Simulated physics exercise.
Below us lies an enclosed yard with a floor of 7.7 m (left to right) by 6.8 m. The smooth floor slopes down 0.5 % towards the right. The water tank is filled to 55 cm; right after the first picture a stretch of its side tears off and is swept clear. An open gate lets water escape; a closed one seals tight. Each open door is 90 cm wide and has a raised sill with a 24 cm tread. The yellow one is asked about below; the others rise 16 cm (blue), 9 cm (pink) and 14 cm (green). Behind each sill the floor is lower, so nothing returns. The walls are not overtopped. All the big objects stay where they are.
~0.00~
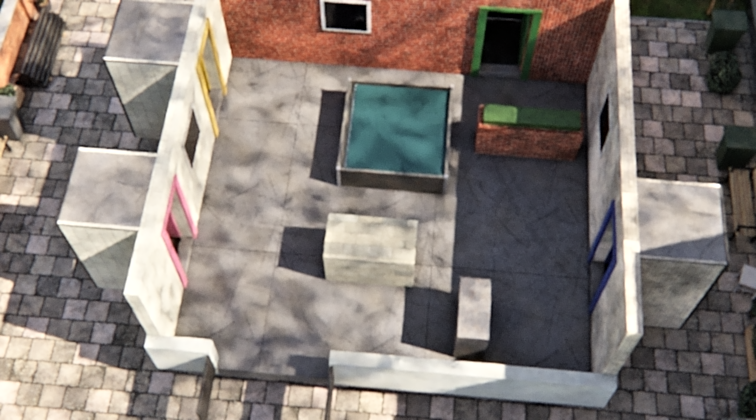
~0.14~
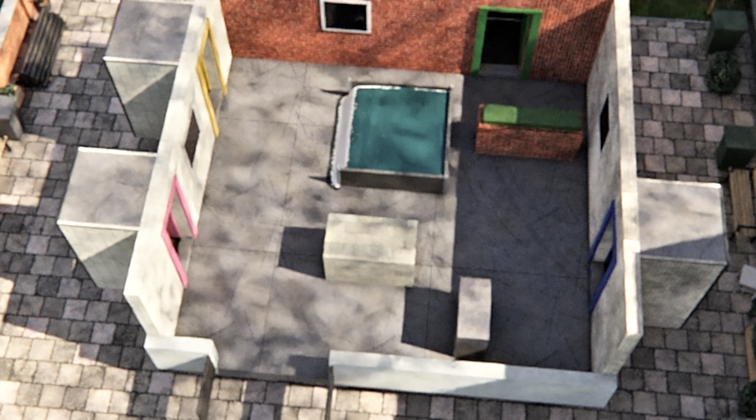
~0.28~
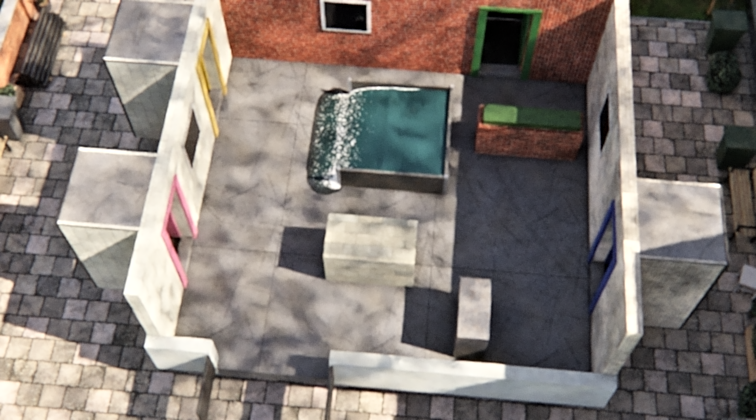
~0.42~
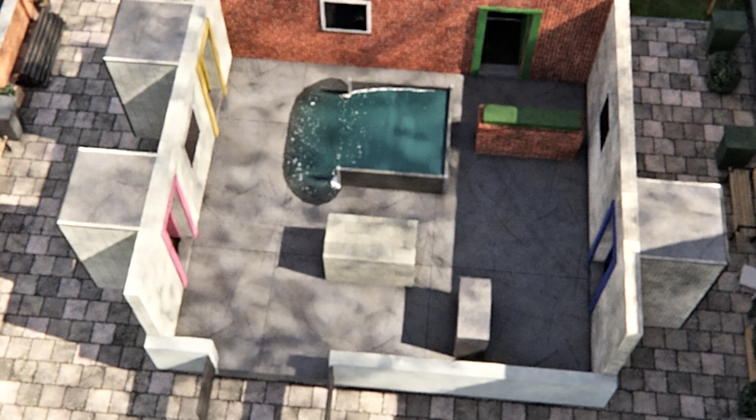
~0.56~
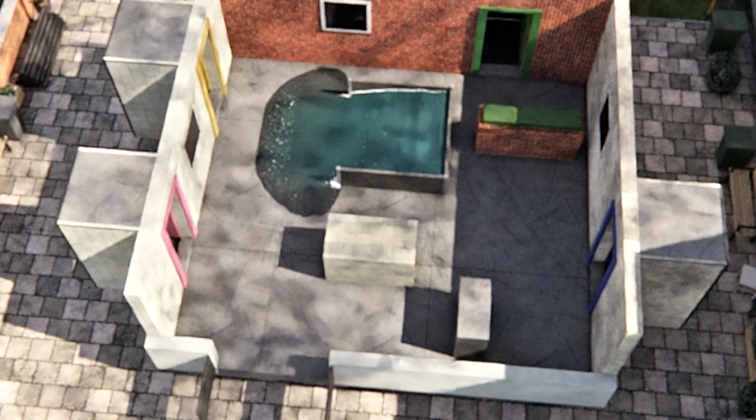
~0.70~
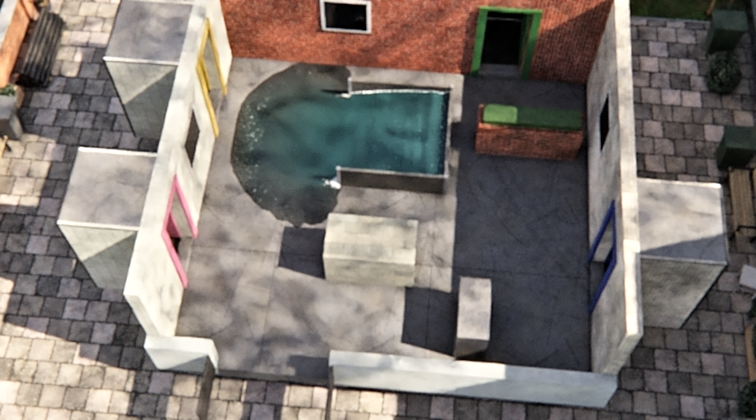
We see a walled yard with a full water tank near a brick wall; the tank's left side gives way, and water pours out and spreads leftward across the grey floor in a widening, rounded sheet.
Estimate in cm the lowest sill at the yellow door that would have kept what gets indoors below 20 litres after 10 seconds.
It would have to be roughly 26 cm high.
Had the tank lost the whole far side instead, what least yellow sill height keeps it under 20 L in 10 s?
About 13.0 cm.
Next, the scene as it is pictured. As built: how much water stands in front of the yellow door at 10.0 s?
Roughly 3.0 cm deep.
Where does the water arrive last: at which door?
Last comes the blue one.
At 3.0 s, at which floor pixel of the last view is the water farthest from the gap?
Around (171, 351).
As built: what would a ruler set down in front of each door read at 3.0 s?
Depths in cm: Blue 0, yellow 27, pink 11, green 0.
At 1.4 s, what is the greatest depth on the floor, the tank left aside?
Up to some 33 cm.
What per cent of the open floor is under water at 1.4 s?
About 25 per cent.
After 1.4 s water covers 25 % of the floor, deepest (33 cm) near (217, 131); 31 cm at the yellow door, 1 litre in over its 25 cm sill.
After 3.0 s water covers 30 % of the floor, deepest (29 cm) near (231, 62); 27 cm at the yellow door, 21 litres in over its 25 cm sill.
After 10.0 s water covers 75 % of the floor, deepest (10 cm) near (531, 84); 3 cm at the yellow door, 25 litres in over its 25 cm sill.
At the yellow door as built, the water arrived by 0.9 s and peaked near 31 cm at 1.8 s.
Run again over the same 10 s with other heights there, 41 litres in over 23 cm, 1 litre over 31 cm. The limit of 20 litres is kept from about 26 cm up.
